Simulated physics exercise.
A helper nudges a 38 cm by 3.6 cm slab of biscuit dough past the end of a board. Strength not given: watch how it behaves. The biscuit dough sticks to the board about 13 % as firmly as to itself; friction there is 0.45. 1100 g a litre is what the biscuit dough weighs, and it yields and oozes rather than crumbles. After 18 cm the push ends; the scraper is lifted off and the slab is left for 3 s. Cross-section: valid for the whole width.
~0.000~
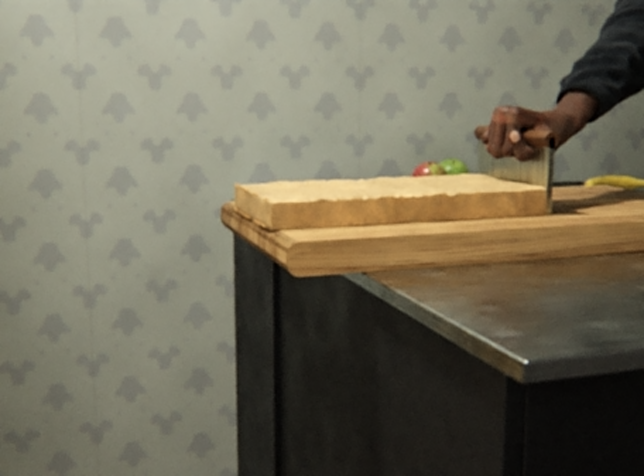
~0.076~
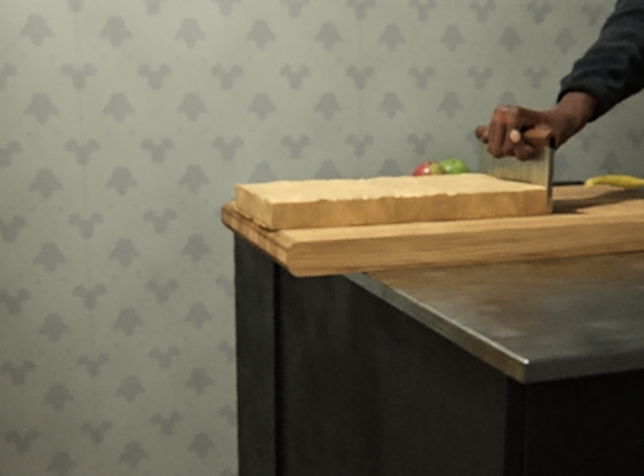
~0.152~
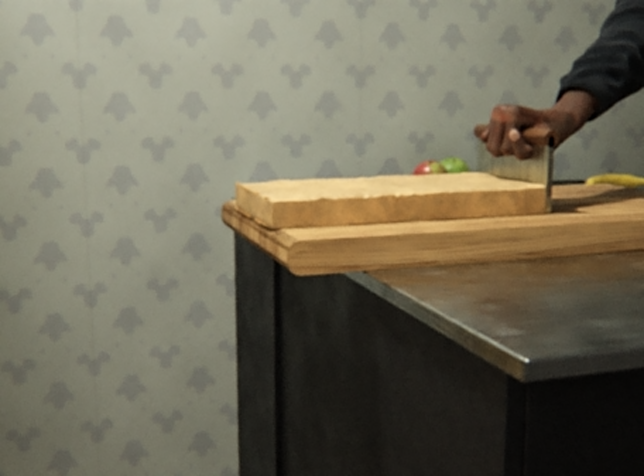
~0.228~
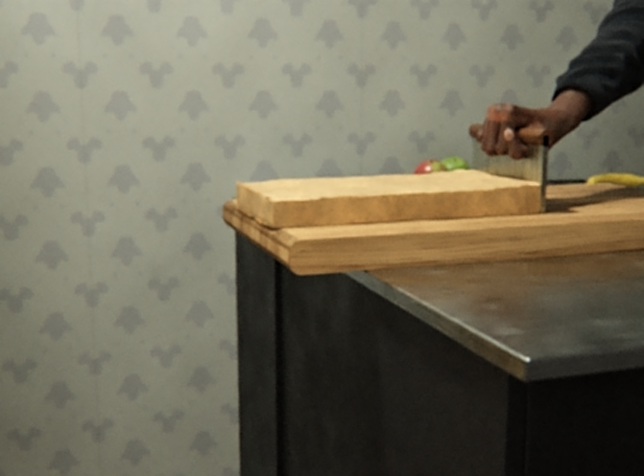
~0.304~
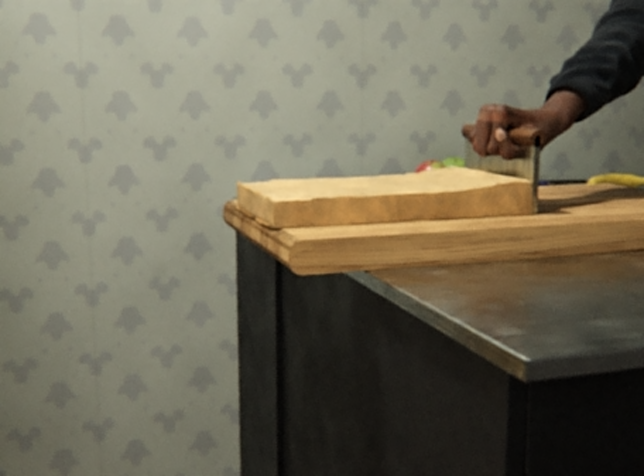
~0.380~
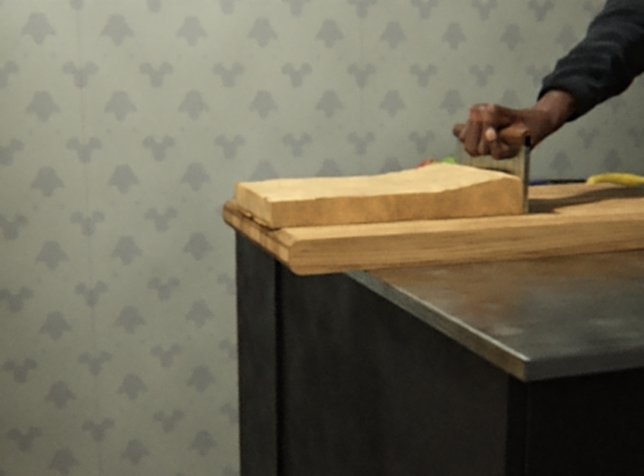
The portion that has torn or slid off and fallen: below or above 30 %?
In the end, the portion that came off and fell sits south of 30 %.
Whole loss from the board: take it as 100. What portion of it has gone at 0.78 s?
30 %.
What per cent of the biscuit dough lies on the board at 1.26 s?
I reckon it's some 75 %.
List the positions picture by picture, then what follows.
Foot of the scraper at (546, 215), not yet moved; front end of the biscuit dough at (270, 219), in the first frame.
Foot of the scraper at (547, 215), not yet moved; front end of the biscuit dough at (270, 219), in the second frame.
Foot of the scraper at (546, 214), moved 2 mm; front end of the biscuit dough at (271, 218), in the third frame.
Foot of the scraper at (540, 214), moved 1.2 cm; front end of the biscuit dough at (272, 217), in the fourth frame.
Foot of the scraper at (532, 215), moved 2.6 cm; front end of the biscuit dough at (272, 218), in the fifth frame.
Foot of the scraper at (522, 215), moved 4.0 cm; front end of the biscuit dough at (270, 200), in the sixth frame.
By 0.78 s, 92 % lies on the board and 0 % has fallen.
By 1.26 s, 73 % lies on the board and 0 % has fallen.
By 1.74 s, 73 % lies on the board and 20 % has fallen.
By 2.22 s, 73 % lies on the board and 20 % has fallen.
By 4.22 s, at the end, 73 % lies on the board and 20 % has fallen.
